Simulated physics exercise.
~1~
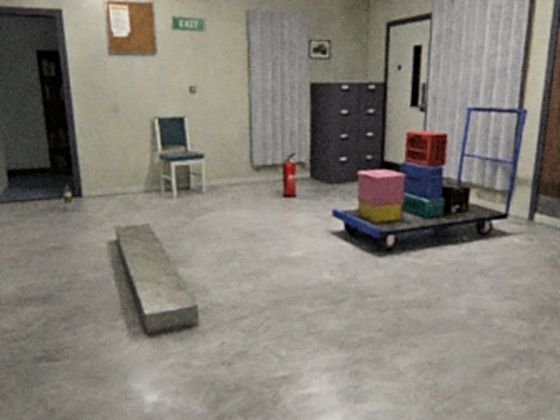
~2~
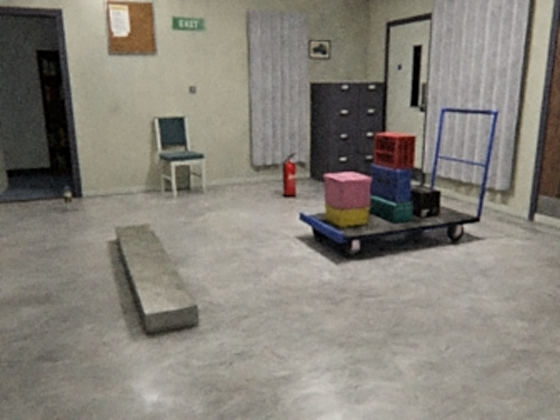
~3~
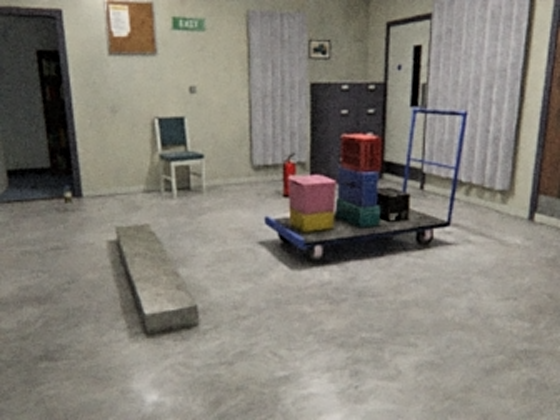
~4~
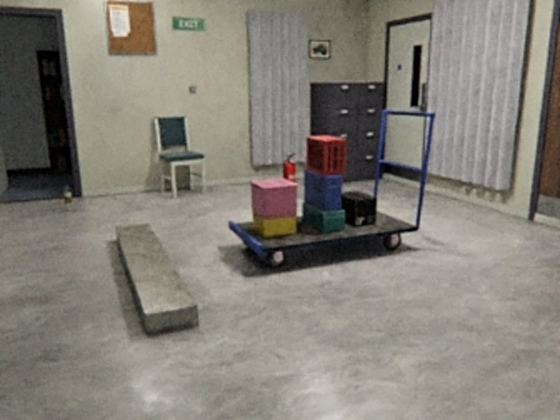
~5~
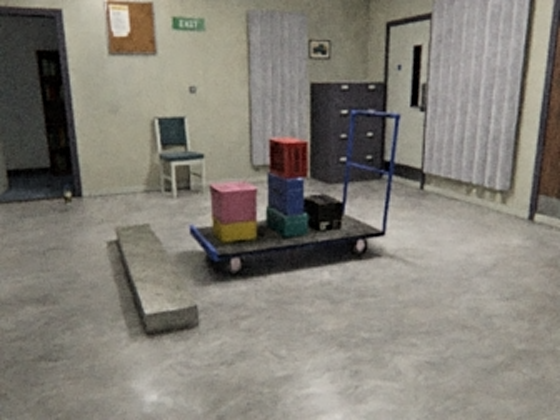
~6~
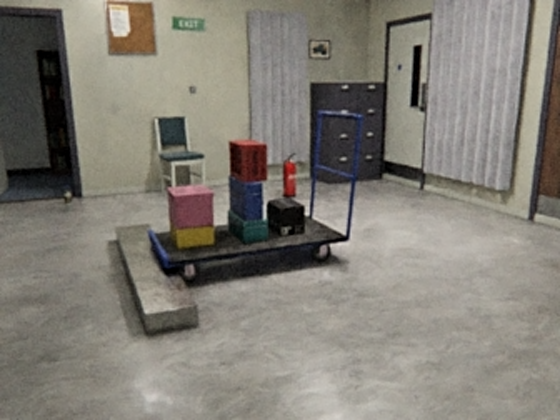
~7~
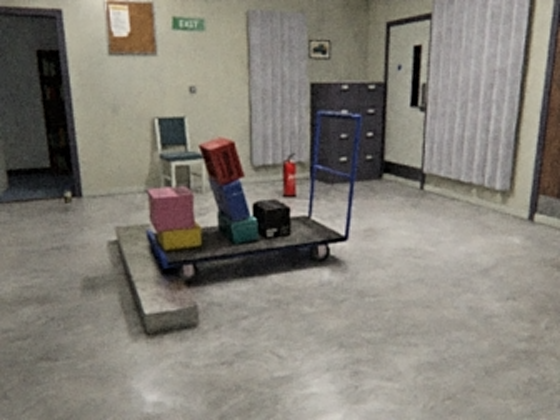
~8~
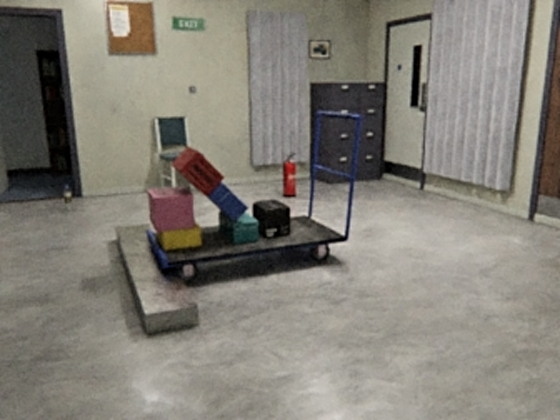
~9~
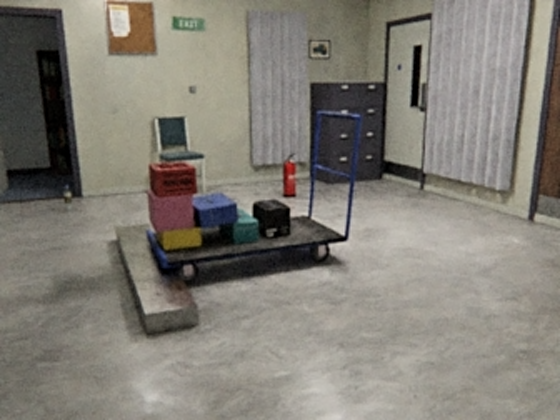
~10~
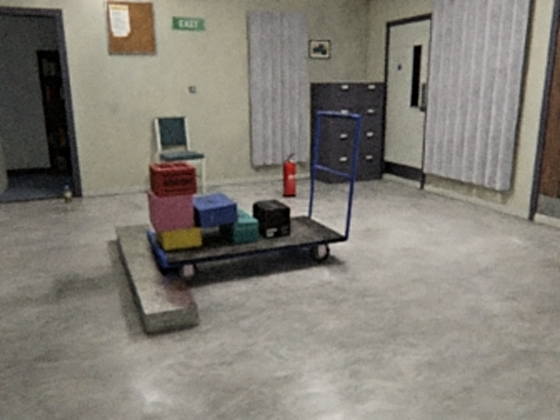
A blue-handled trolley stacked with coloured boxes rolled left across the floor and stopped abruptly at a low beam, where the red crate and blue box toppled left, the red one landing on the pink box, and everything stayed on the deck.
